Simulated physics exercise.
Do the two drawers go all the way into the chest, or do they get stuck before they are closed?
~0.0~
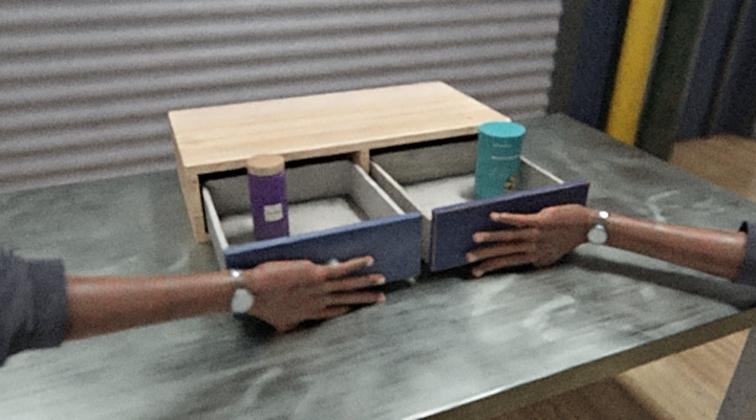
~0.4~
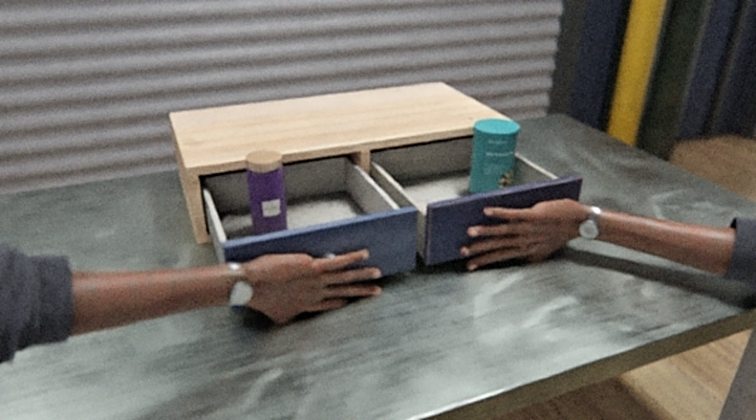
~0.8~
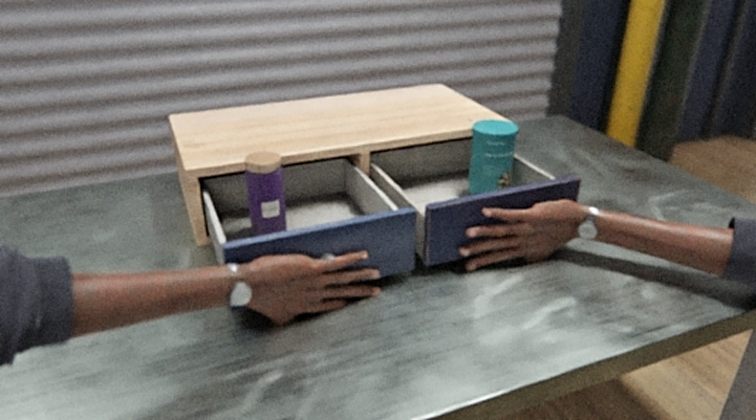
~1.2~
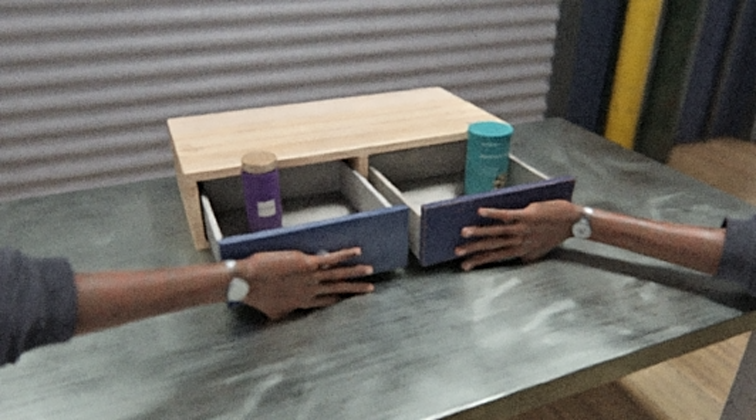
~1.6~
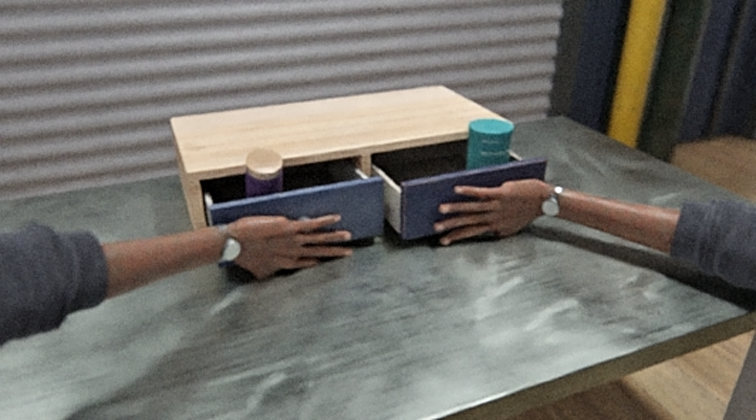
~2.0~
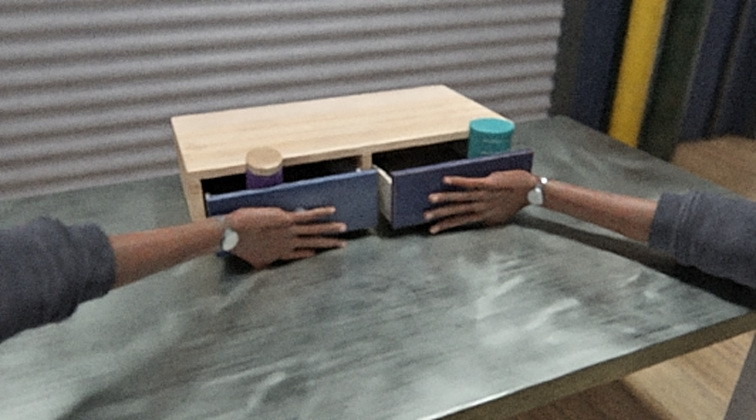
Neither drawer closes. The left one with the purple jar and the right one with the turquoise pot both get stuck partly open, as the containers stand too tall to pass under the top of the chest.
On a dark, streaked tabletop in front of a ribbed wall, a pale wooden chest stands with its two blue-fronted drawers pulled open. A purple jar rises from the left drawer and a turquoise pot from the right one, both standing taller than the drawer fronts. A hand rests flat against each front, and at first the drawers barely shift. Then both hands push them clearly inward, carrying the containers toward the chest. The movement shrinks to a little more, and both drawers end still partly open, with the container tops showing and the hands on the fronts.
